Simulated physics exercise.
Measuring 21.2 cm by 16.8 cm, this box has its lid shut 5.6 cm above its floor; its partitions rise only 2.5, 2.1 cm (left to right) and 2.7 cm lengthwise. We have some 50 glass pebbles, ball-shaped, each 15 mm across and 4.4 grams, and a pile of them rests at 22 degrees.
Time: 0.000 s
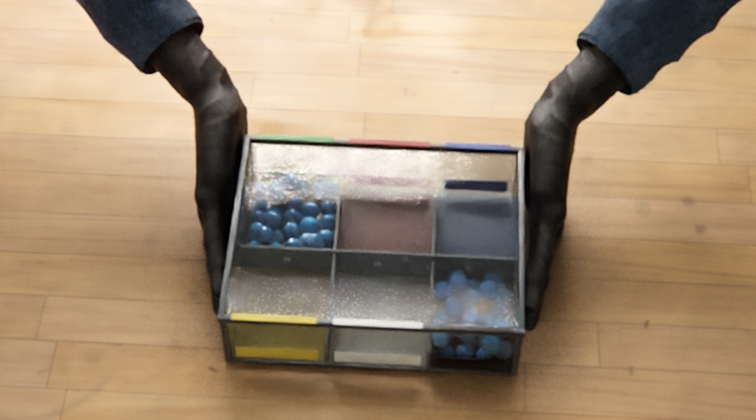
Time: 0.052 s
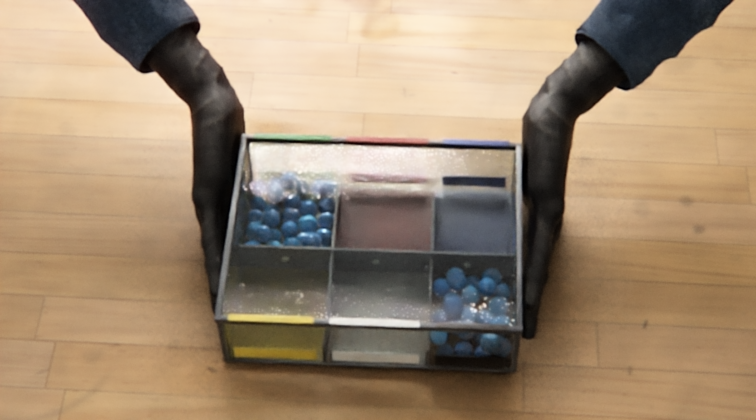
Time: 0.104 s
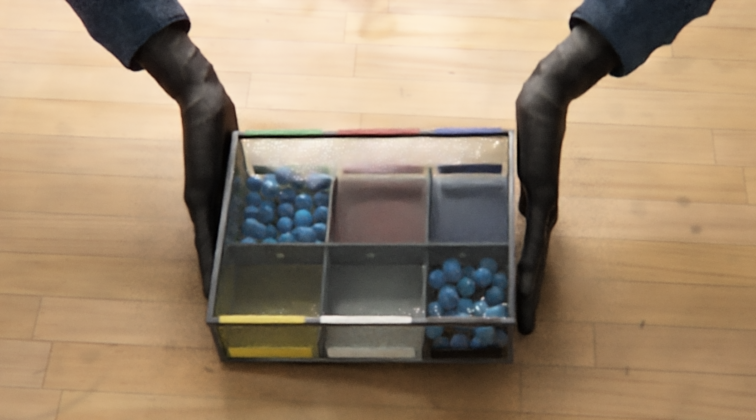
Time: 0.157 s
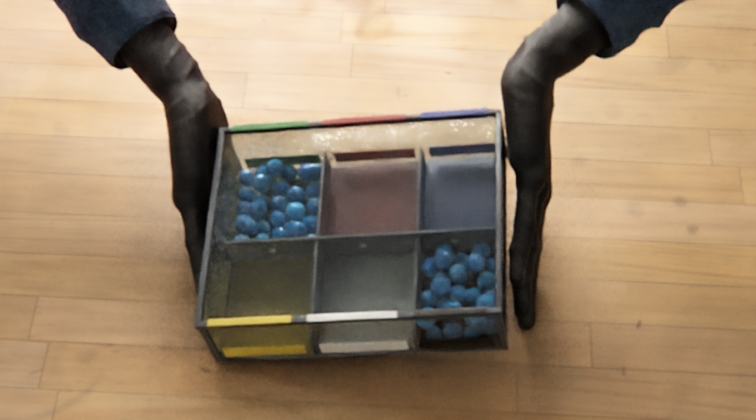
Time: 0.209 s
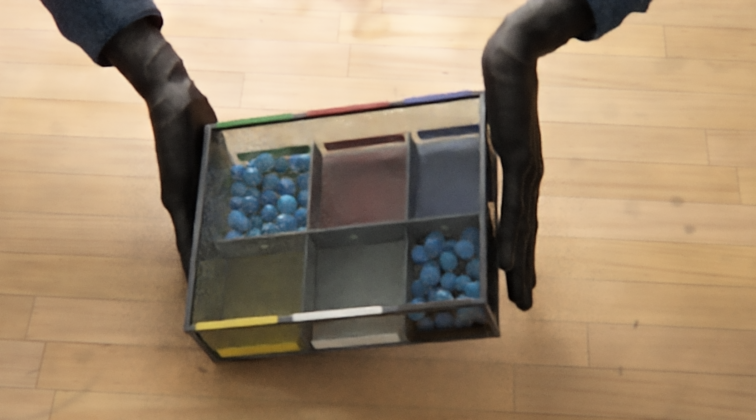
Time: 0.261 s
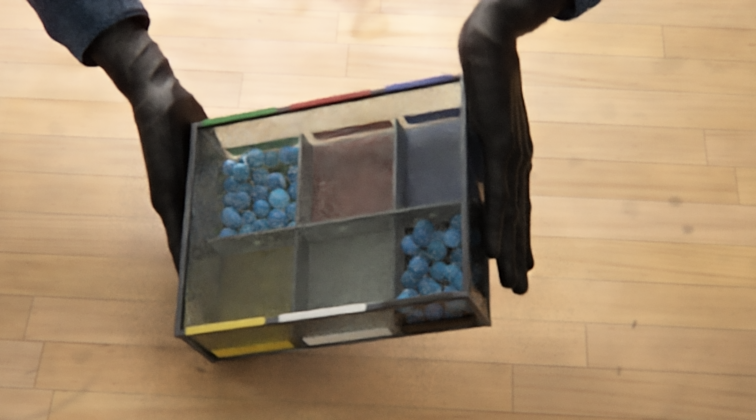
Two dark-gloved hands with blue sleeves hold a shallow box by its sides above a pale wooden floor, seen from above. Its clear lid covers six compartments edged in green, red, blue, yellow, white and black, with blue balls in the back left and front right ones. The hands shift the box slightly left and turn it counterclockwise, its right side rising, while the view stays still.
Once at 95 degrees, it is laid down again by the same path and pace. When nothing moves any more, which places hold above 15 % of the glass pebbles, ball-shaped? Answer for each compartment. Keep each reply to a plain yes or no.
Here goes: Red no; blue no; green yes; yellow yes; white no; black no.
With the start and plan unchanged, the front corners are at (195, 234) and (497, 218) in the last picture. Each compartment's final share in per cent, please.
In per cent, the final split is red 25, blue 5, green 65, yellow 0, white 0, black 0.
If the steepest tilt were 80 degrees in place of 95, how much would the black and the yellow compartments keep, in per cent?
With that change it's black at 10 per cent and yellow at 30 per cent.
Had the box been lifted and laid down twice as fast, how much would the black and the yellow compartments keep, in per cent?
Outcome, in per cent - black: 0; yellow: 50.
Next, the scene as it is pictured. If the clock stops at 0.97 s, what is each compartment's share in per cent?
Red 0; blue 0; green 45; yellow 15; white 30; black 15.
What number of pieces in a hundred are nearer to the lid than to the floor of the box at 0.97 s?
I'd put it at some 70 percent.
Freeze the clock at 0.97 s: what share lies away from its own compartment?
45 %.
After 0.97 s, tilt 94 degrees; green 45 %, yellow 15 %, white 30 %, black 15 %.
After 1.44 s, tilt 40 degrees; green 25 %, yellow 65 %, white 10 %.
Then, at 1.99 s, tilt 0 degrees; green 25 %, yellow 65 %, white 10 %.
By 3.0 s all is still; red 0 %, blue 0 %, green 25 %, yellow 65 %, white 10 %, black 0 %.
